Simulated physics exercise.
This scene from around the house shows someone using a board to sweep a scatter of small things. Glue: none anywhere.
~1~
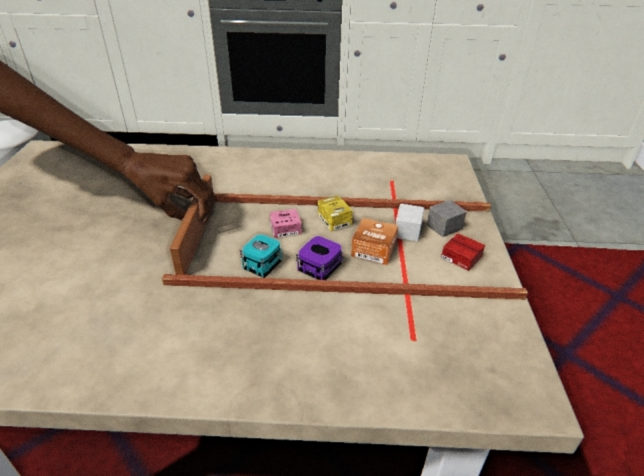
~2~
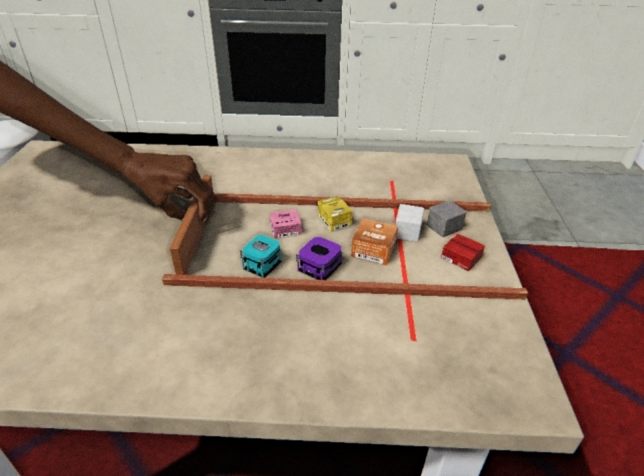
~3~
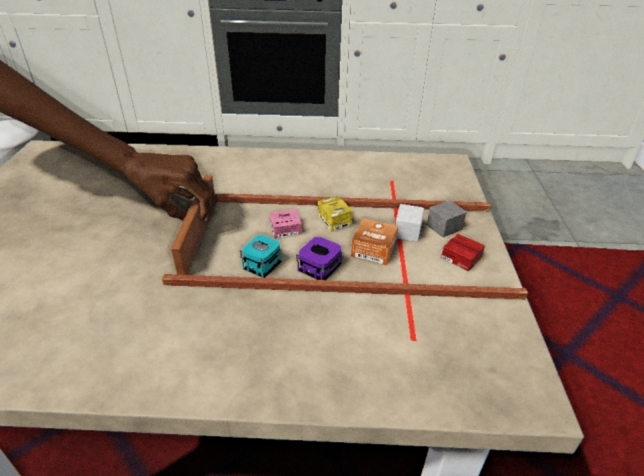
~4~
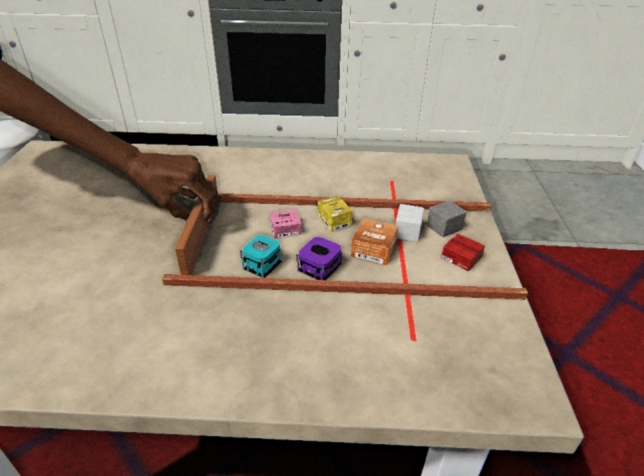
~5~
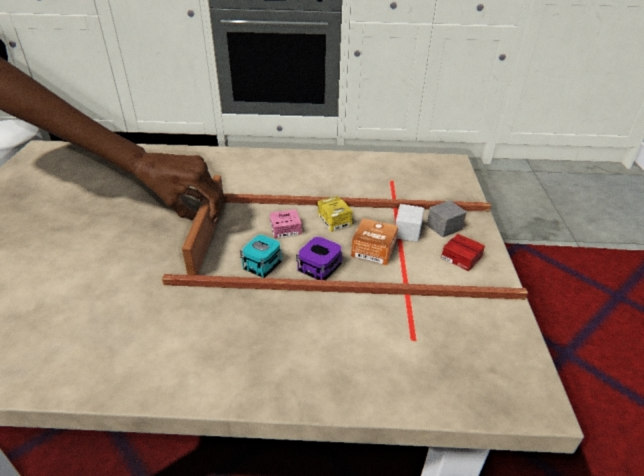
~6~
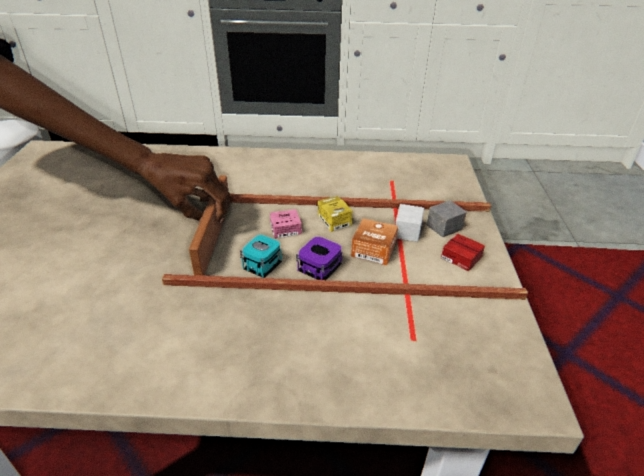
A hand slid a wooden board slightly to the right between two rails on a table, while the small colourful boxes and blocks ahead of it, scattered around a red line, stayed still.
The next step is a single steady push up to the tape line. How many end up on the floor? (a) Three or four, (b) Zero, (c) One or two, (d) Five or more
(b) Zero.
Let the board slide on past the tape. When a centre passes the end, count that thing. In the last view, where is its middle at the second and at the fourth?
About (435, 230) and about (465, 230).
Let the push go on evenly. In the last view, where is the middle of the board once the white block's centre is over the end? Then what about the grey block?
Estimated middle: (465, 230), and (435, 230) for the other.
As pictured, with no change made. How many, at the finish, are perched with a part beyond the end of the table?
Number: 0.
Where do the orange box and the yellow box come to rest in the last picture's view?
You'll see the orange box at (448, 243), with the yellow box at (412, 208).
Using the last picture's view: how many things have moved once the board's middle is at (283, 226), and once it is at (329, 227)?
The counts are 3 and 5.
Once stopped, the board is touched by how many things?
The count in contact is 3.
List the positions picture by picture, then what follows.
The first picture shows red box (463, 252); grey block (446, 219); white block (409, 223); board (195, 222); tape (400, 245).
The second picture shows grey block (446, 219); turquoise case (262, 256).
The third picture shows white block (409, 223); purple case (320, 258).
The fourth picture shows red box (463, 252); board (200, 223).
The fifth picture shows grey block (446, 219); orange box (375, 241).
The sixth picture shows red box (463, 252); grey block (446, 219); white block (409, 223); board (212, 223); tape (400, 245).
Soon after, none off yet; red box at rest near (463, 252); grey block at rest near (446, 219); white block at rest near (409, 223).
At rest, the number that fall off is zero.
